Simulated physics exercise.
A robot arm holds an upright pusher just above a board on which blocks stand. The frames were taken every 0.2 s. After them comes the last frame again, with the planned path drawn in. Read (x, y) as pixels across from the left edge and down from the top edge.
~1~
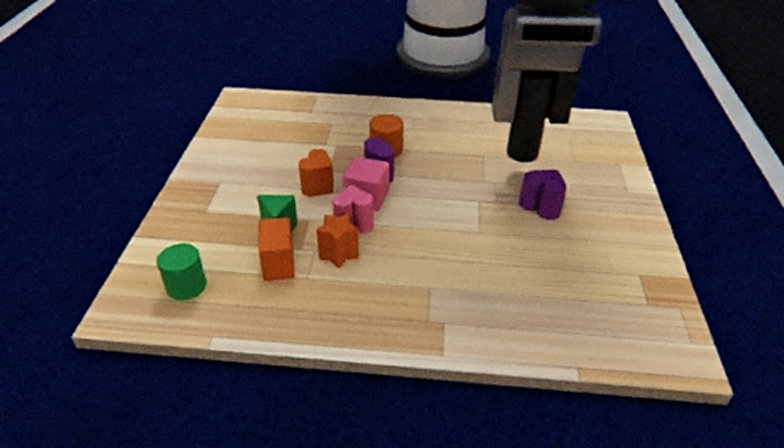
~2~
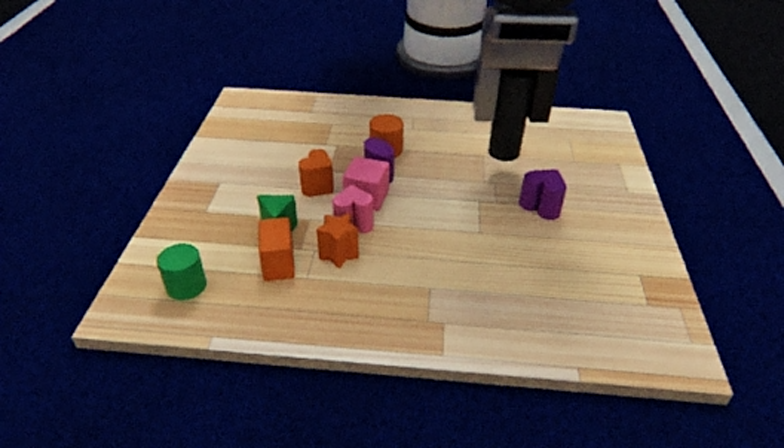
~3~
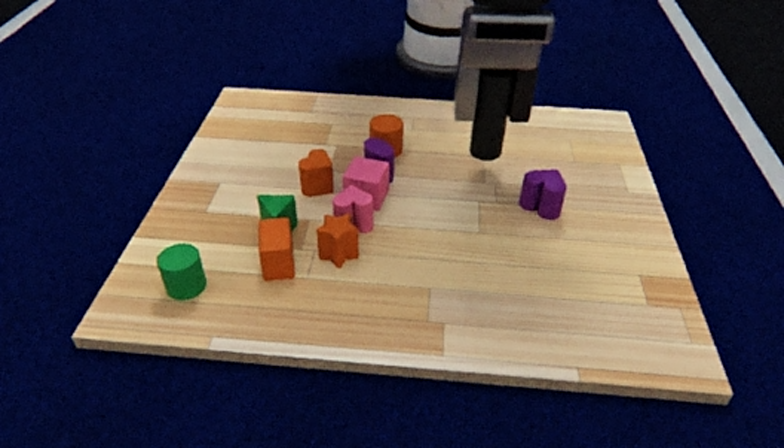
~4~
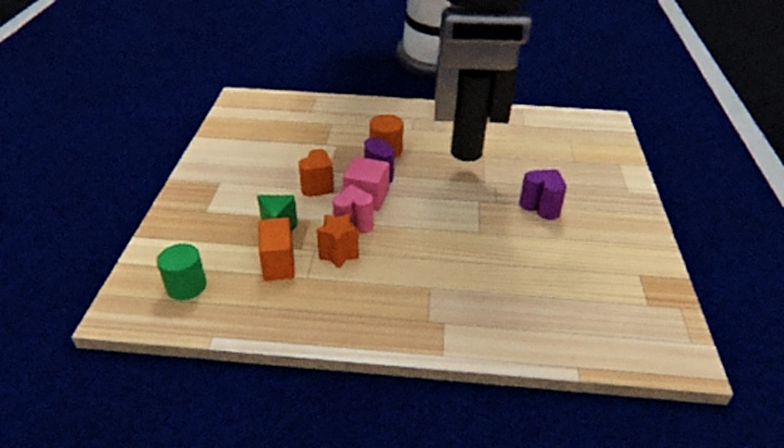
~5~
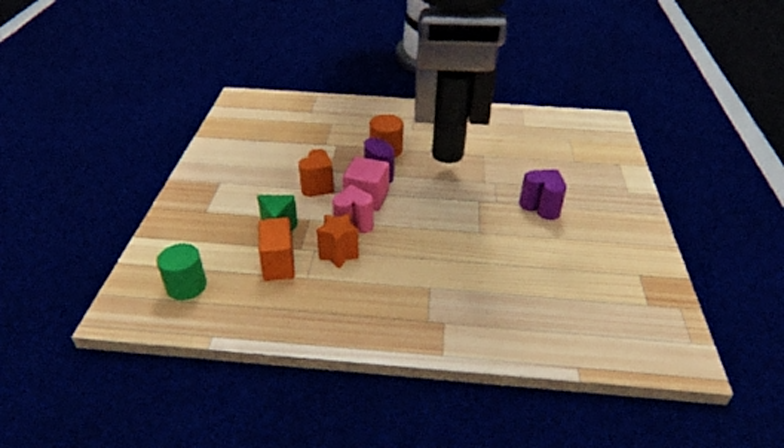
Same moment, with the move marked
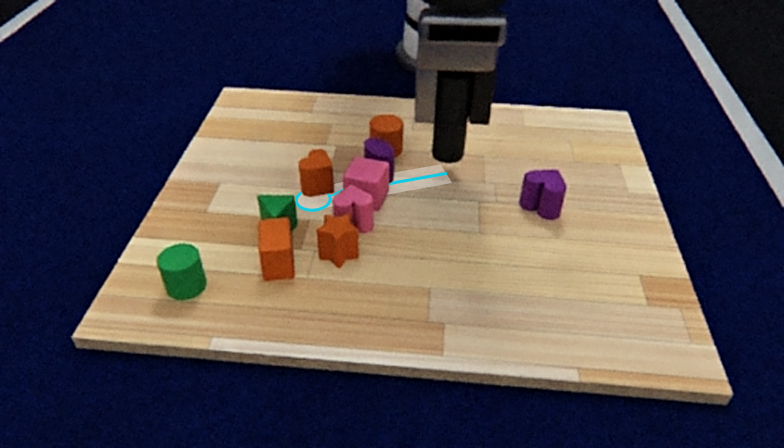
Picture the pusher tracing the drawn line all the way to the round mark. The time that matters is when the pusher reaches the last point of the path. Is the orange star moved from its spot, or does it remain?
Moved away.
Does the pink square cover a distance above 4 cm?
It seems so.
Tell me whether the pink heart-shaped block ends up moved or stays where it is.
The pink heart-shaped block will not stay where it is.
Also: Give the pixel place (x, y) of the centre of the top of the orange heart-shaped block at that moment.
About (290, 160).
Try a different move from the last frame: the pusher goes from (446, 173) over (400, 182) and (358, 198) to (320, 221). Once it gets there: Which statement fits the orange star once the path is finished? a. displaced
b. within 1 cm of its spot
a - displaced.
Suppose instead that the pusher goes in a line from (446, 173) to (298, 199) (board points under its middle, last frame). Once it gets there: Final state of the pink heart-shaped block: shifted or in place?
That block will leave its spot.
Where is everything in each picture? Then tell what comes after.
In the first picture, tip of the pusher at (522, 154), middles of tops, orange heart-shaped block at (316, 159), orange star at (337, 224), pink heart-shaped block at (353, 196), pink square at (366, 169), purple oval block at (379, 146).
In the second picture, pusher at (504, 153), nothing pushed.
In the third picture, pusher at (485, 152), nothing pushed.
In the fourth picture, pusher at (467, 153), nothing pushed.
In the fifth picture, pusher at (448, 155), orange heart-shaped block at (316, 159), orange star at (337, 224), pink heart-shaped block at (353, 196), pink square at (366, 169), purple oval block at (379, 146).
The line goes straight from (446, 173) to (313, 199).
On the path given first. One third of the way, pusher at (403, 162); purple oval block at (373, 146), turned 15° clockwise.
Two thirds of the way, pusher at (357, 170); pink heart-shaped block at (346, 204), turned 25° anticlockwise; pink square at (338, 181); purple oval block at (348, 146), turned 110° clockwise.
At the end, pusher at (312, 180); orange heart-shaped block at (290, 159), turned 70° clockwise; orange star at (339, 236); pink heart-shaped block at (338, 212), turned 55° anticlockwise; pink square at (313, 194), turned 30° anticlockwise; purple oval block at (347, 146), turned 115° clockwise.
